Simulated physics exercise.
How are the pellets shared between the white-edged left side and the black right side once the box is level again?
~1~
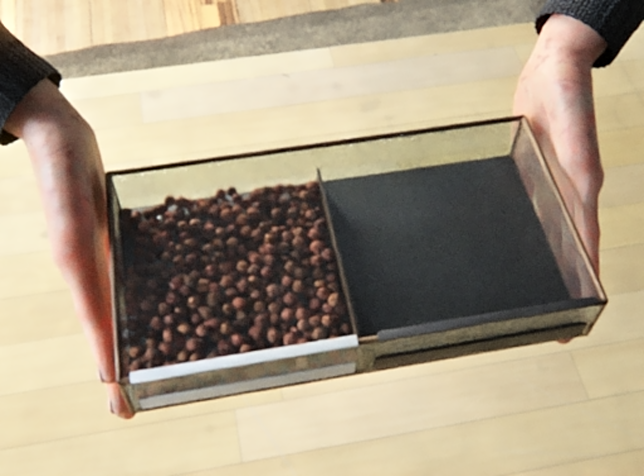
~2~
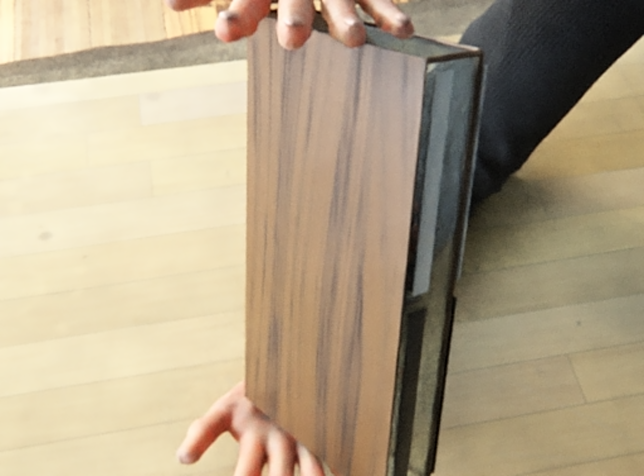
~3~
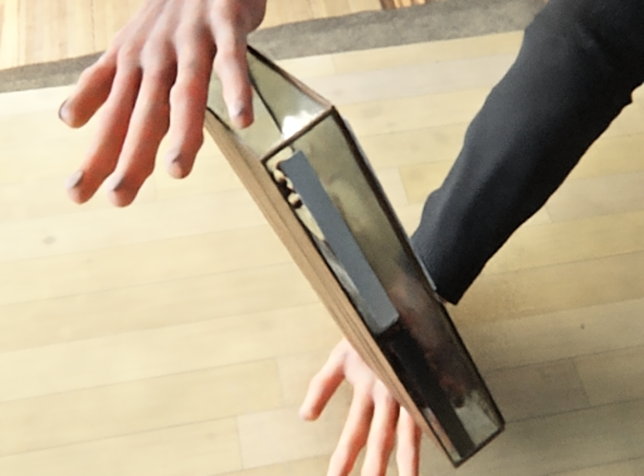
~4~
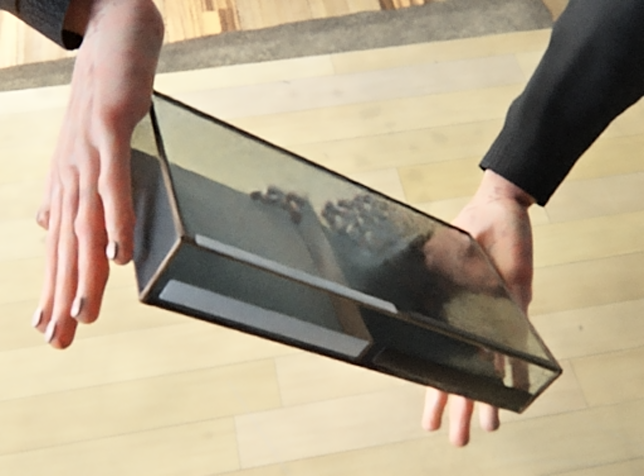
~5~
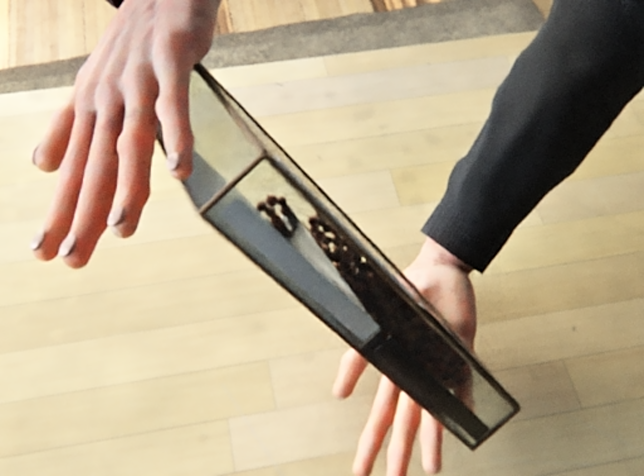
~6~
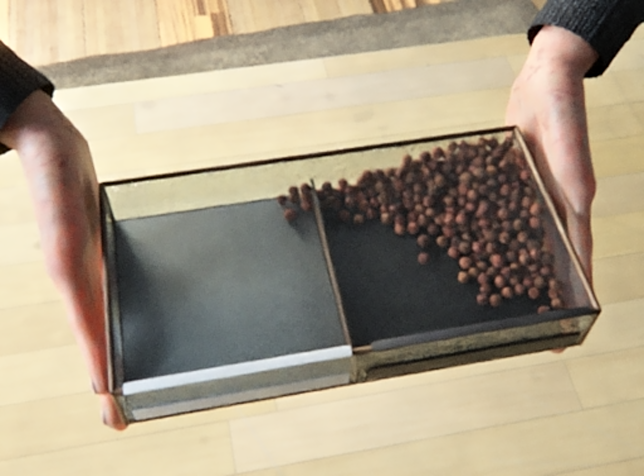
The black right side holds practically all of the pellets, well above a small share. The white-edged left side is left with next to none.
